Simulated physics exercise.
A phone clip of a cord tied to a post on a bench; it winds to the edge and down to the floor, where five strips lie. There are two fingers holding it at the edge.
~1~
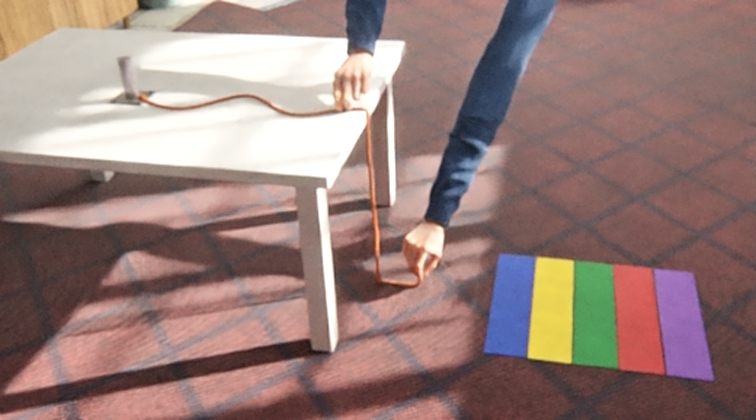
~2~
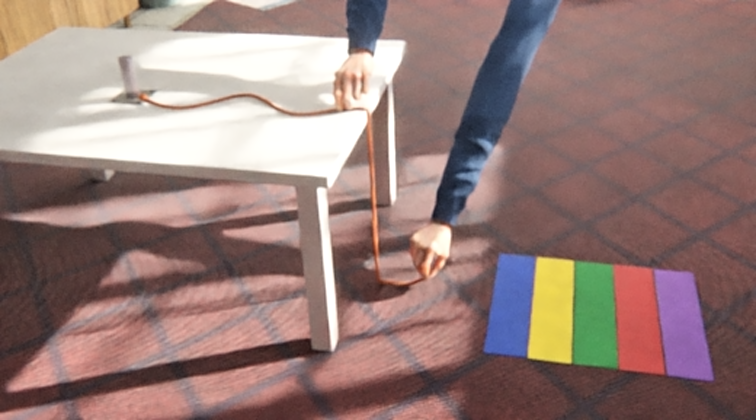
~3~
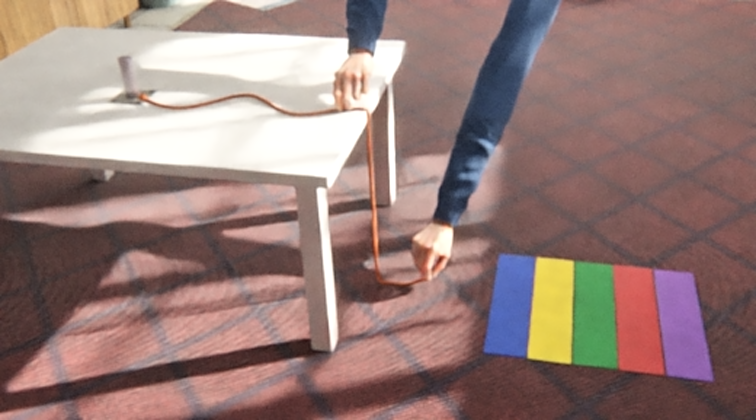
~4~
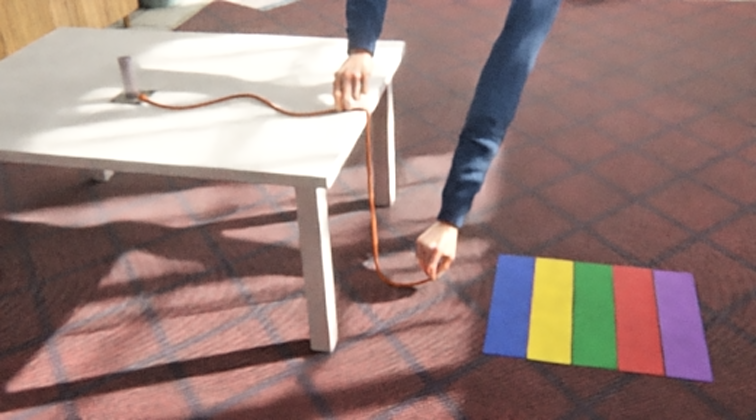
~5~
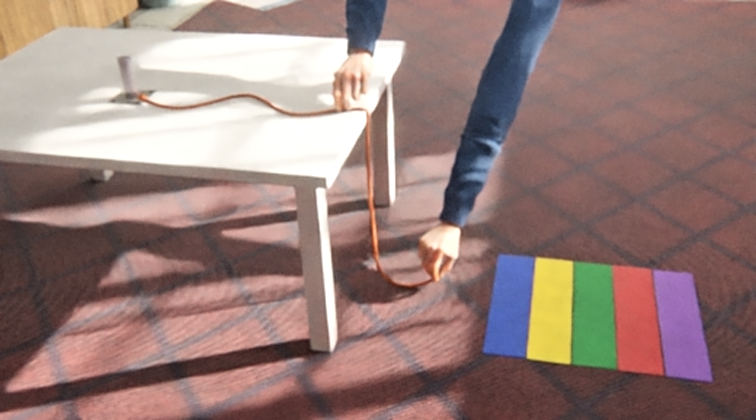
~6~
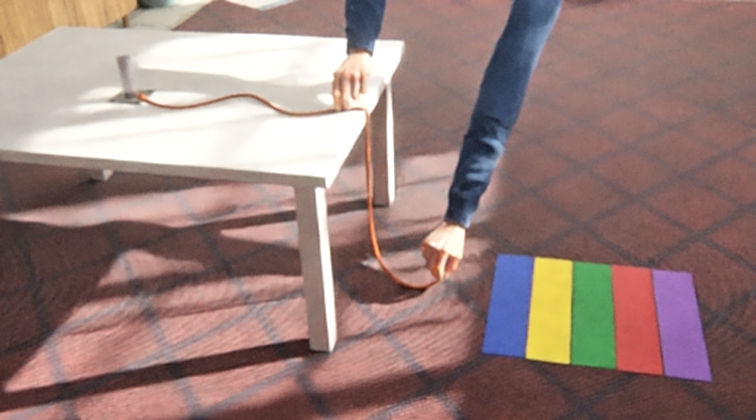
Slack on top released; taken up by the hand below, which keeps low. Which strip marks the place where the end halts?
The green strip does.
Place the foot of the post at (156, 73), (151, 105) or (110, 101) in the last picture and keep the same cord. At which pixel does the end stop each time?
Around (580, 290), (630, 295) and (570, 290).
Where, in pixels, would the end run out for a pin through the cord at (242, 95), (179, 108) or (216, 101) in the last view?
Results: (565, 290); (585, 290); (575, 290).
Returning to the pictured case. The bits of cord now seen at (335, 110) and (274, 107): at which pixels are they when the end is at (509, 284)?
You'll find one close to (365, 120) and the other close to (304, 105).
Soon after, end near (509, 284); over blue.
After that, end near (561, 290); over yellow.
At the stop, end near (592, 293); over green. It gets as far as the green strip.
